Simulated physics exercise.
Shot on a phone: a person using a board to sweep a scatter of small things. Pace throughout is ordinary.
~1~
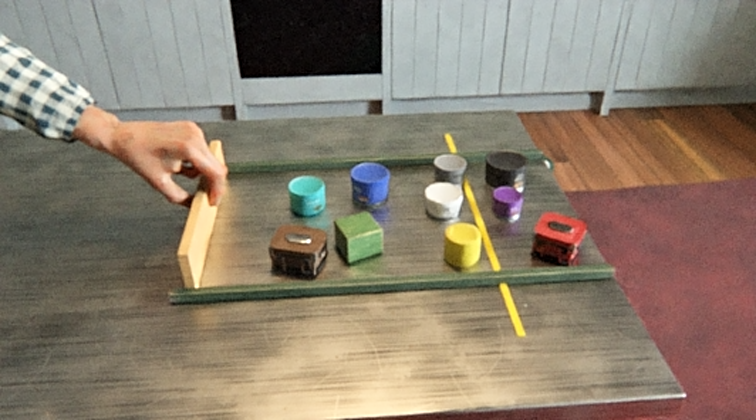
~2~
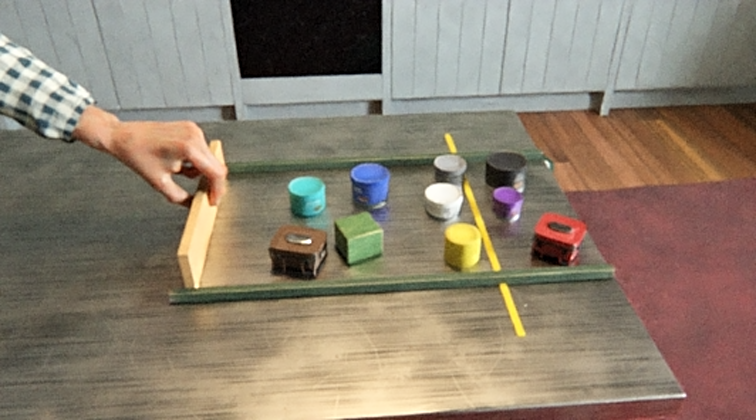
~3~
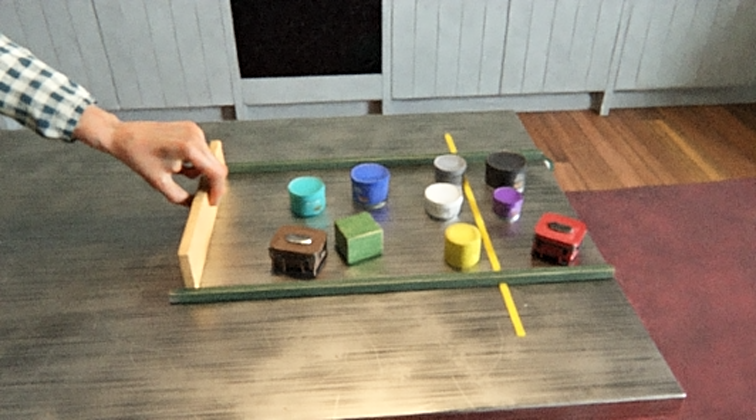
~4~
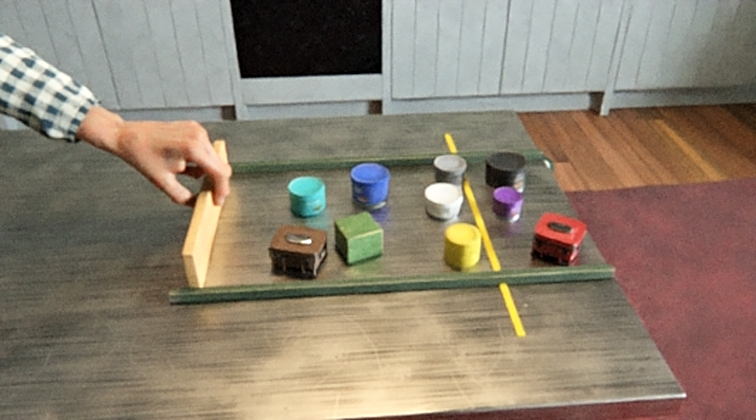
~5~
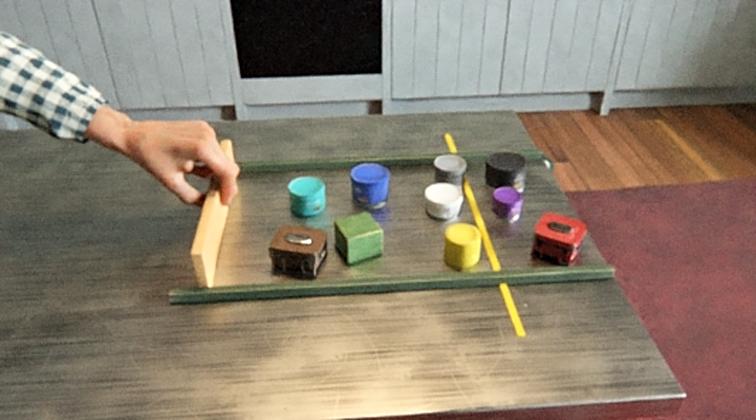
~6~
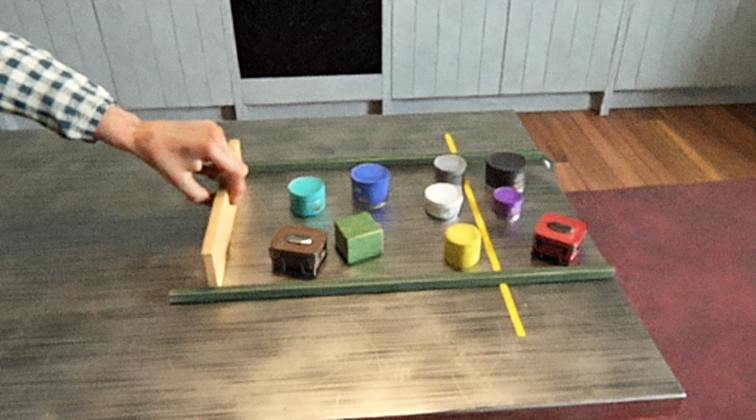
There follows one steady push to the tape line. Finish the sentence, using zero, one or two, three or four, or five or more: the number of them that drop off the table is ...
The number that drop off the table is zero.
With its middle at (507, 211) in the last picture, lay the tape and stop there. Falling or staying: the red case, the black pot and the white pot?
The red case? It does not stay. The black pot? It is safe. The white pot? It is safe.
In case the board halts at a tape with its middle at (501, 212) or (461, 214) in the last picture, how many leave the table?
The counts would come to 1 and 0.
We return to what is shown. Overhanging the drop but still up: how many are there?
Tally: 1.
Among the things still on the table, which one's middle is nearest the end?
Answer: The red case.
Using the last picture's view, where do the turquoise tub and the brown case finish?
Turquoise tub at (492, 196), brown case at (514, 237).
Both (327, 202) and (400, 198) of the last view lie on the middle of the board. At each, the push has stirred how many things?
Respectively 4 and 7.
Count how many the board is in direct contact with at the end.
Contact count: 3.
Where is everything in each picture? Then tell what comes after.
The first frame shows red case (559, 239); black pot (506, 171); purple tin (507, 204); board (205, 208); tape (476, 213).
The second frame shows black pot (506, 172); grey tin (450, 171).
The third frame shows purple tin (507, 204); green block (358, 237).
The fourth frame shows red case (559, 239); board (209, 208).
The fifth frame shows black pot (506, 172); brown case (299, 250).
The sixth frame shows red case (559, 239); black pot (506, 172); purple tin (507, 204); board (225, 207); tape (476, 213).
Soon after, none off yet; red case at rest near (559, 239); black pot at rest near (506, 172); purple tin at rest near (507, 204).
At rest, the number that fall off is zero.
